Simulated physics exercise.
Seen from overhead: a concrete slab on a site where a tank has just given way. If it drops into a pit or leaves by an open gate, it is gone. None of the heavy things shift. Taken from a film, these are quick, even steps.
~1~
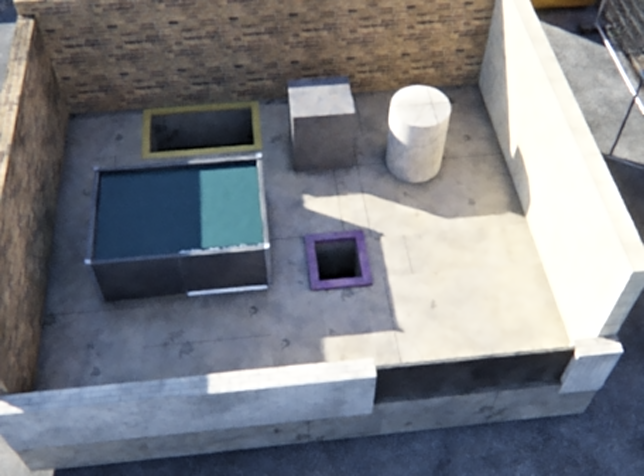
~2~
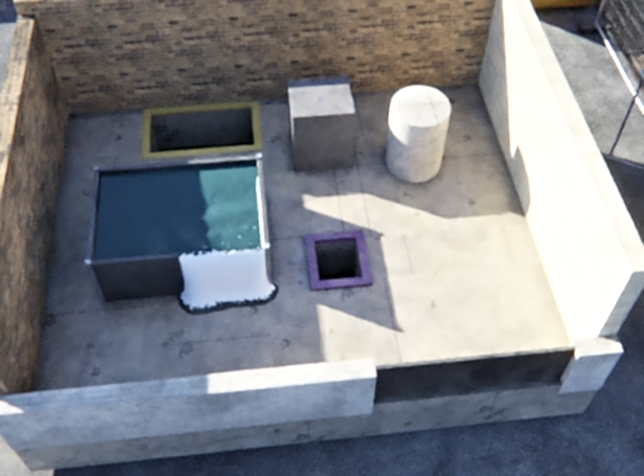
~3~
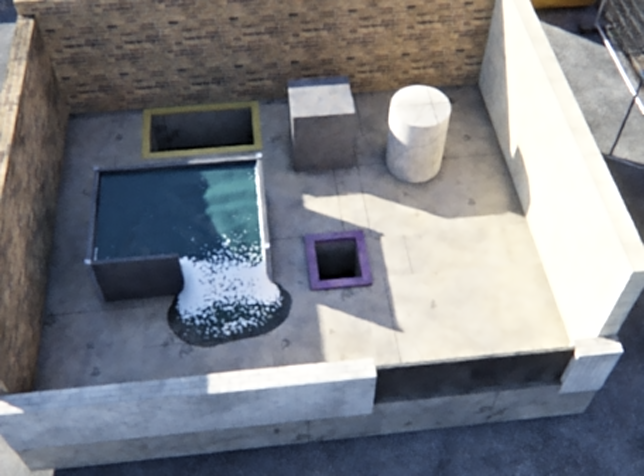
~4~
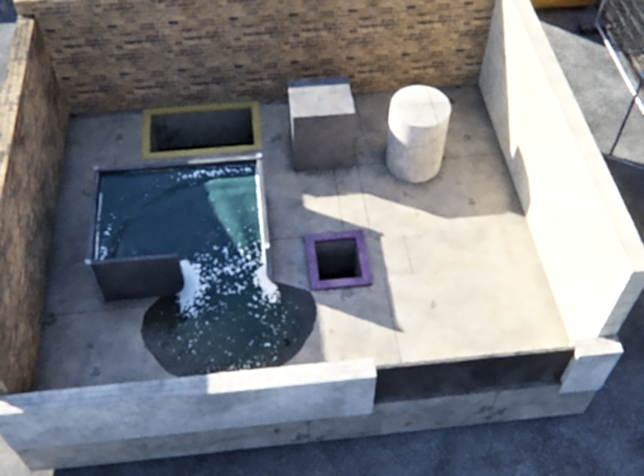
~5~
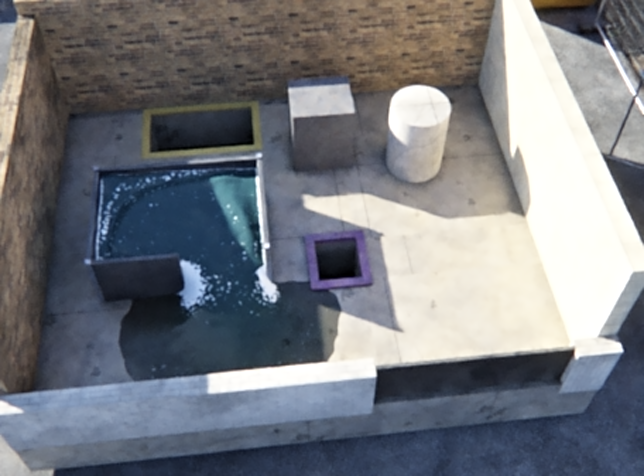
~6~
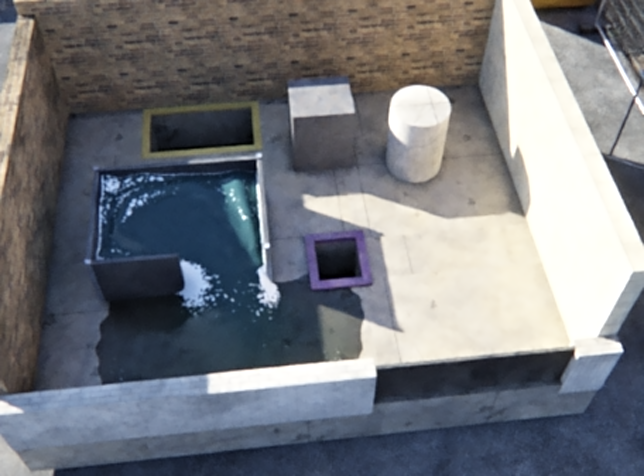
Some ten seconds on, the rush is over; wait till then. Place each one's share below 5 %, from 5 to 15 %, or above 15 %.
The gate will not reach five per cent, the yellow pit will not stay within fifteen per cent, the purple pit will not reach five per cent.
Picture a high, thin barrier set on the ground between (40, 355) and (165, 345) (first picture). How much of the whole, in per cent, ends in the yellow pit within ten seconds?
Yellow: 10 %.
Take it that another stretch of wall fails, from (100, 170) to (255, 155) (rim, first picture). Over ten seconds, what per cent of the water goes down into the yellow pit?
Per cent to yellow: 80.
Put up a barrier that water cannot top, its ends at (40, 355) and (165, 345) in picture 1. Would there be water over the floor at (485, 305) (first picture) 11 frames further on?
Soaked.
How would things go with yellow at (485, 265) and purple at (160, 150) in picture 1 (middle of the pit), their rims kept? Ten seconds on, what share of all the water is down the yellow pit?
Share for yellow, in per cent: 40.
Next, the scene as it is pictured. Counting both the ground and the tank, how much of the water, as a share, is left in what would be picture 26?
Near 100 in a hundred.
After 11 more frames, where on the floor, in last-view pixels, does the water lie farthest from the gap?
Estimated pixel: (566, 367).
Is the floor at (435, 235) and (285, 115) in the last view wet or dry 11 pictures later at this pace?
High and dry, then high and dry.
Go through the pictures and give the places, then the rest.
The tank at (179, 211) is whole and still, in the first picture.
Water pours out at (226, 276) and has run to (186, 303), in the second picture.
Water pours out at (226, 277) and has run to (191, 337), in the third picture.
Water pours out at (226, 278) and has run to a hidden place, in the fourth picture.
Water pours out at (226, 278) and has run to a hidden place, in the fifth picture.
The front is at a hidden place, out from the gap at (226, 277), in the sixth picture.
A moment on, water covers 20 % of the floor; the gate 0 %, the yellow pit 0 %, the purple pit 0 %.
Next, water covers 35 % of the floor; the gate 0 %, the yellow pit 0 %, the purple pit 0 %.
Then, water covers 60 % of the floor; the gate 0 %, the yellow pit 0 %, the purple pit 0 %.
Later, water covers 85 % of the floor; the gate 0 %, the yellow pit 5 %, the purple pit 0 %.
In the end, water covers 95 % of the floor; the gate 0 %, the yellow pit 24 %, the purple pit 0 %.
